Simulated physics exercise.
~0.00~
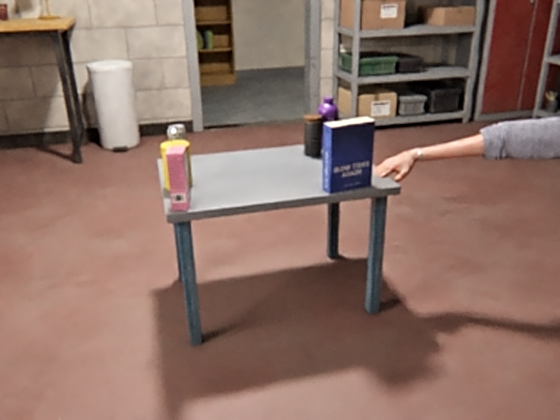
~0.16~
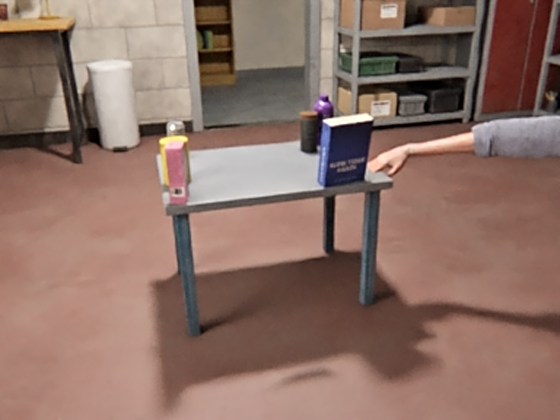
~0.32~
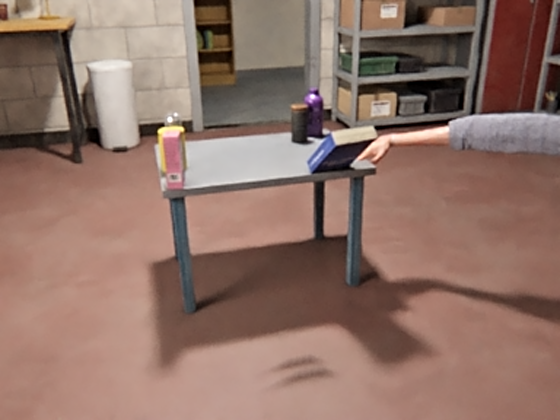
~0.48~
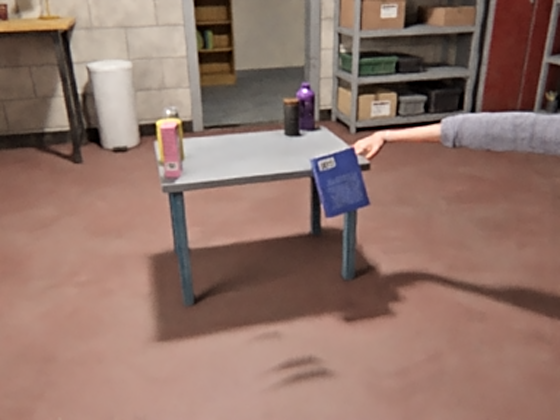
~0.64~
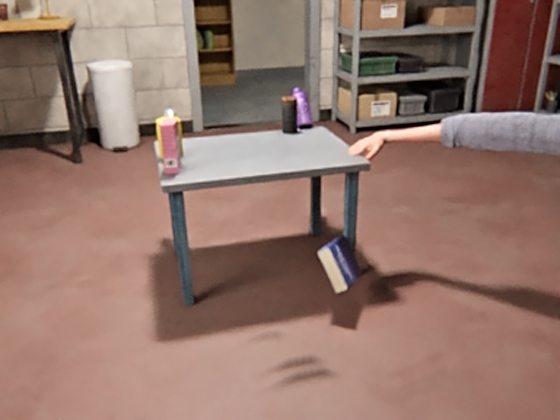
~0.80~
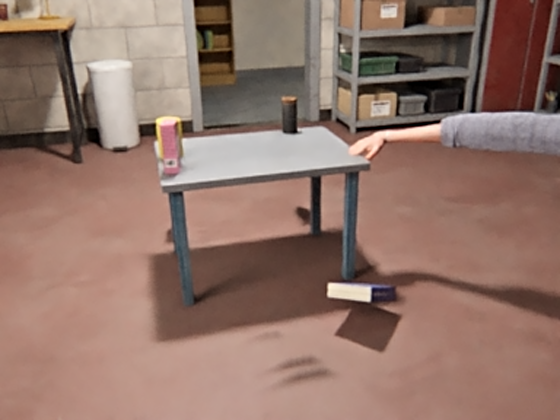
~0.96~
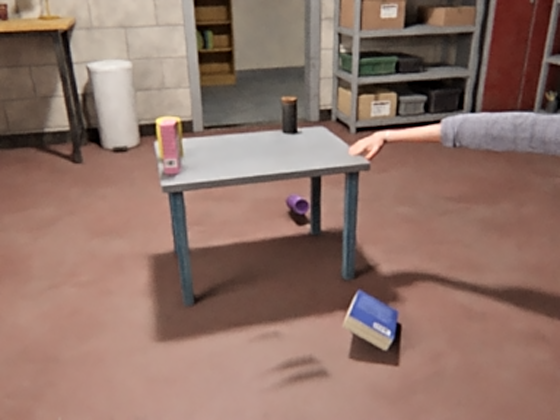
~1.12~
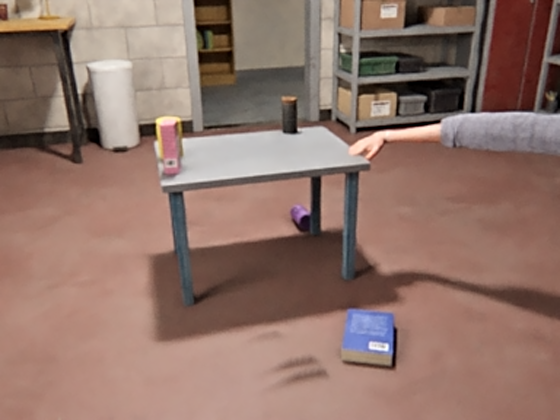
In a workshop-like room, a hand shoved a small table away and a blue book tipped off the front, tumbling to the floor. A purple bottle and a white can fell off the back, leaving the pink carton, yellow jar and black jar standing.
